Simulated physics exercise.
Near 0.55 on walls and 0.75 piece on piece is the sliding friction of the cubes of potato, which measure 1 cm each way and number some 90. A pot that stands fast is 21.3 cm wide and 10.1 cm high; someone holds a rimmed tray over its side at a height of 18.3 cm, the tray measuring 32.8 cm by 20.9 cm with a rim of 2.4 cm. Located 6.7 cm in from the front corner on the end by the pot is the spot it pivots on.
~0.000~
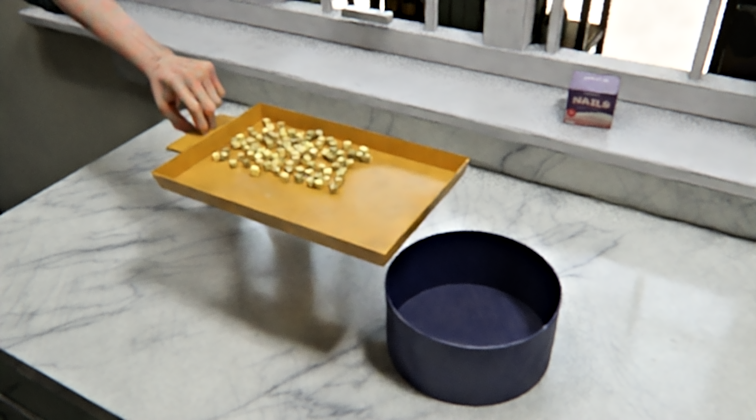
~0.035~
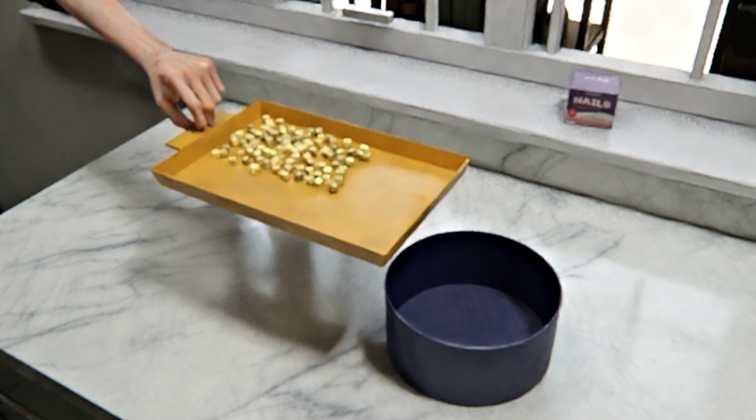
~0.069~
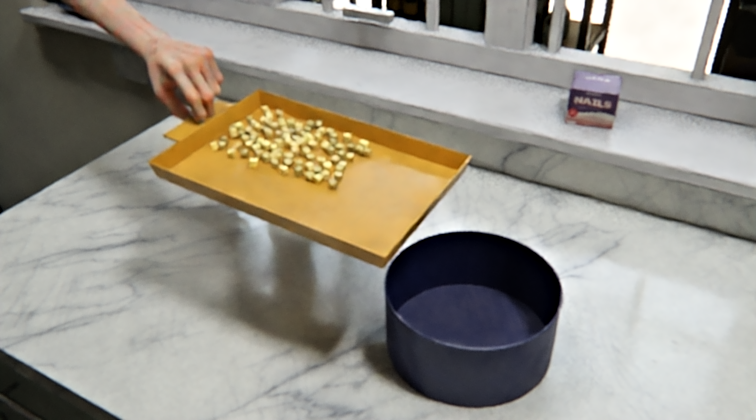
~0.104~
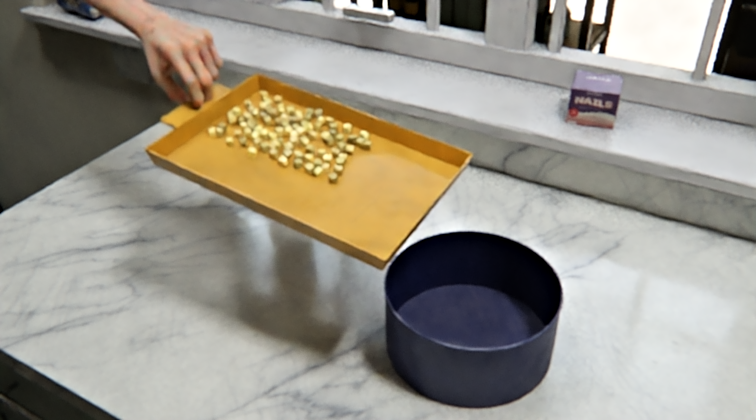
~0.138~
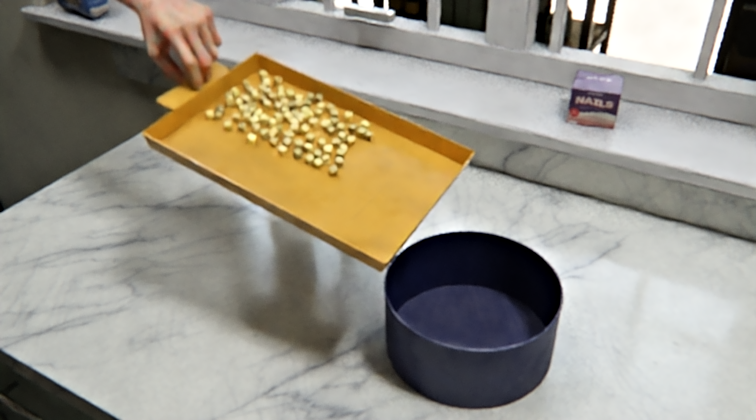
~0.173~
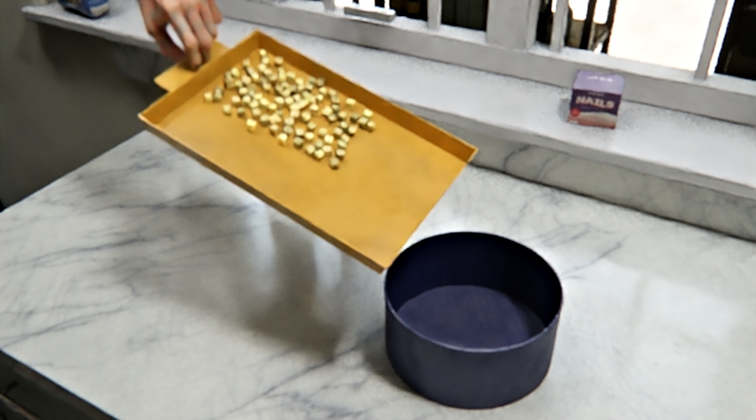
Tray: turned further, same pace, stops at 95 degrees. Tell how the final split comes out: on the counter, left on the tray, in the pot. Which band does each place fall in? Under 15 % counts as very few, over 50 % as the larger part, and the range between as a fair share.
Counter: The larger part. Left on the tray: Very few. Pot: A fair share.
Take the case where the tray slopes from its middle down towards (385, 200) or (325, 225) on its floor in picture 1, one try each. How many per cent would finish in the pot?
Estimate: Some 80 % and some 0 % respectively.
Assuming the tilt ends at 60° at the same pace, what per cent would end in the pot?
About 15 in a hundred would end up in the pot.
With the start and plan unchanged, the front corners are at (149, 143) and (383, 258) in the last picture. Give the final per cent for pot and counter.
Pot 10; counter 85.
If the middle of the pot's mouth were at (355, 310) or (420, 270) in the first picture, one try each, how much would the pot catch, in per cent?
30 and 15 %.
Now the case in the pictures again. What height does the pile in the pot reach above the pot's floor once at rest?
About 1.5 centimetres.
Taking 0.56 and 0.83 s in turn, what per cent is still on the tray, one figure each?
In turn: 100, 0.
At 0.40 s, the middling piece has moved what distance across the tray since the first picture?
Roughly 1 cm.
After 0.40 s, tilt 57 degrees; the tray holds 100 %, the pot 0 %.
After 0.56 s, tilt 84 degrees; the tray holds 100 %, the pot 0 %.
After 0.83 s, tilt 95 degrees; the tray holds 0 %, the pot 35 %.
At rest (1.9 s), counter 65 %, tray 0 %, pot 35 %.
